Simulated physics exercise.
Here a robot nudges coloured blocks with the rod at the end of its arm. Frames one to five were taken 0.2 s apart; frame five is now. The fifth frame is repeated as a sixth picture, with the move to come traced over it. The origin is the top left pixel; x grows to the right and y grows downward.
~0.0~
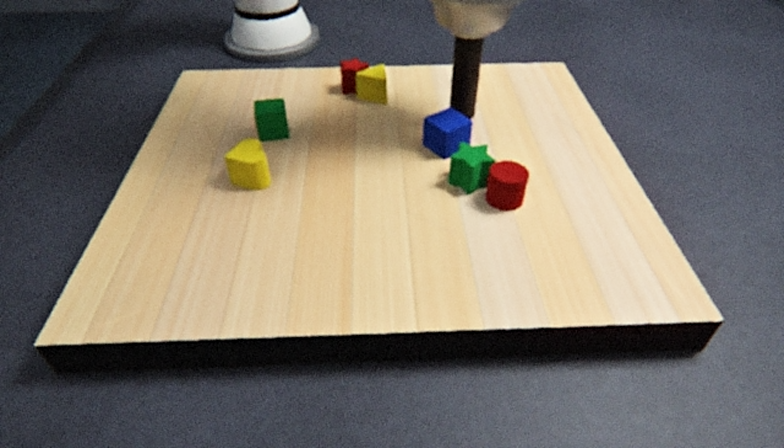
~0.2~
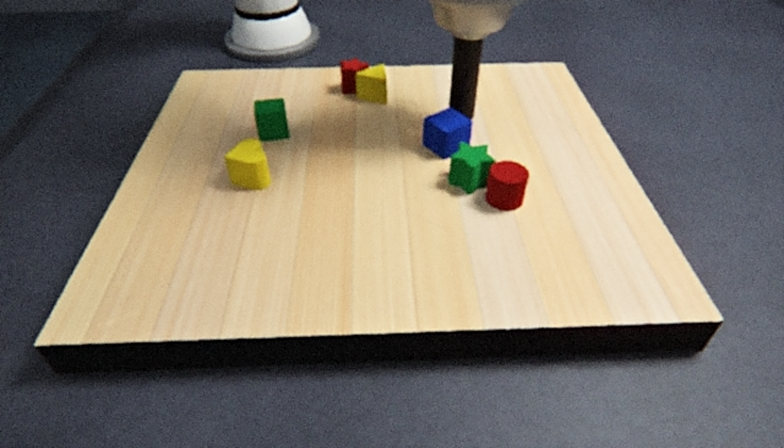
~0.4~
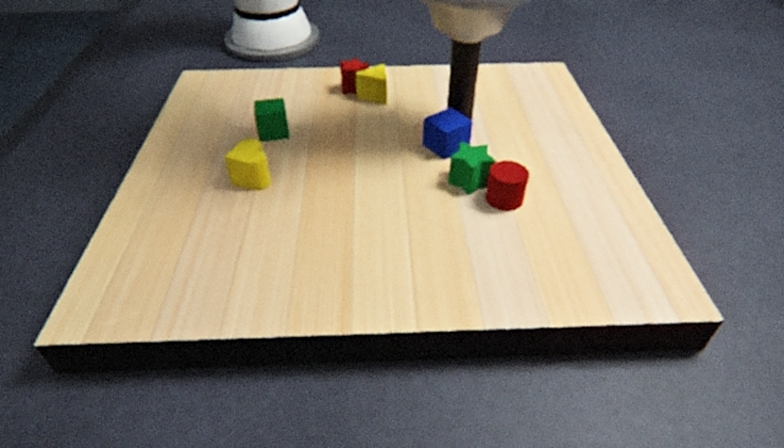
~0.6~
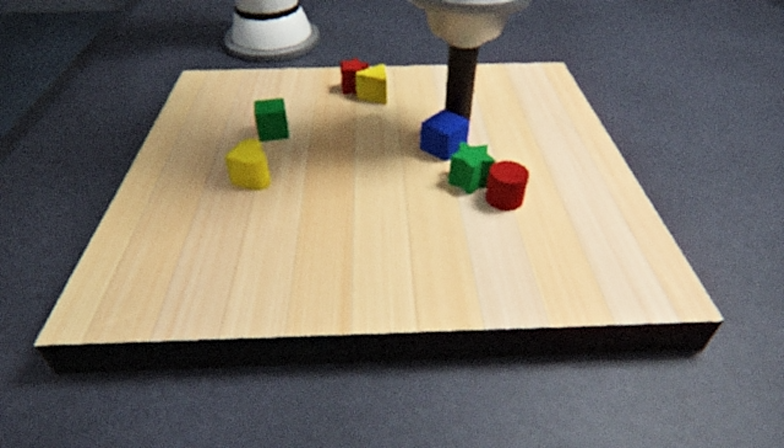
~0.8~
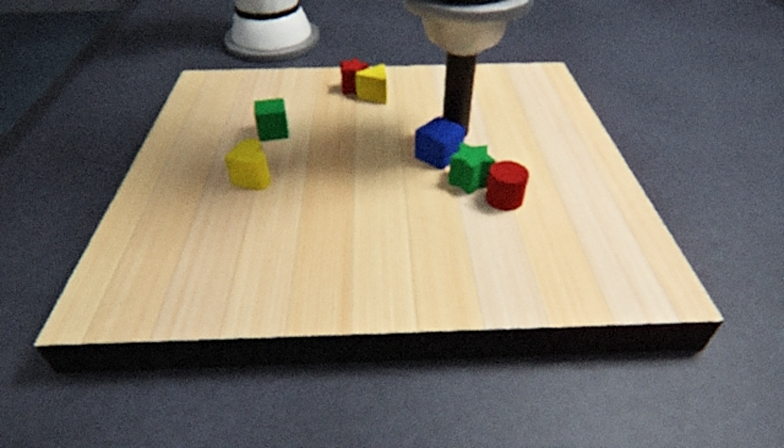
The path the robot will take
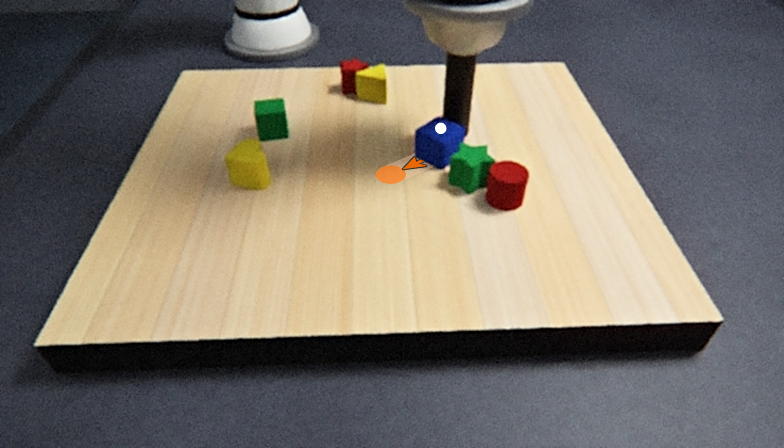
A robot's dark rod nudges the blue block slightly left and toward the viewer.
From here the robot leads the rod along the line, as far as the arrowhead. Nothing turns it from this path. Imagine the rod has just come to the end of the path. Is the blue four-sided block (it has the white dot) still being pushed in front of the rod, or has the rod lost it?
The rod loses it on the way.
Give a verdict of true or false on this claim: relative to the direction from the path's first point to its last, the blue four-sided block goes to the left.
My answer: True.
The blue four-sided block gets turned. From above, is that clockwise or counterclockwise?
Seen from above, counterclockwise.
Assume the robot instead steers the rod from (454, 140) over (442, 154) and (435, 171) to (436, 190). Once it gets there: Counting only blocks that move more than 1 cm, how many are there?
The count will be 1.
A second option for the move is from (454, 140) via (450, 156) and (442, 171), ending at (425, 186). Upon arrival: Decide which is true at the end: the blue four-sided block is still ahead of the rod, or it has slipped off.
My prediction: In front.
The drawn path runs from (454, 140) by way of (426, 158) to (391, 174); the dot is on the blue four-sided block.
On the path given first. Halfway along, rod (426, 151); blue four-sided block (420, 150), turned 30° anticlockwise.
At the end, rod (391, 167); blue four-sided block (412, 164), turned 65° anticlockwise; green star block not moved.
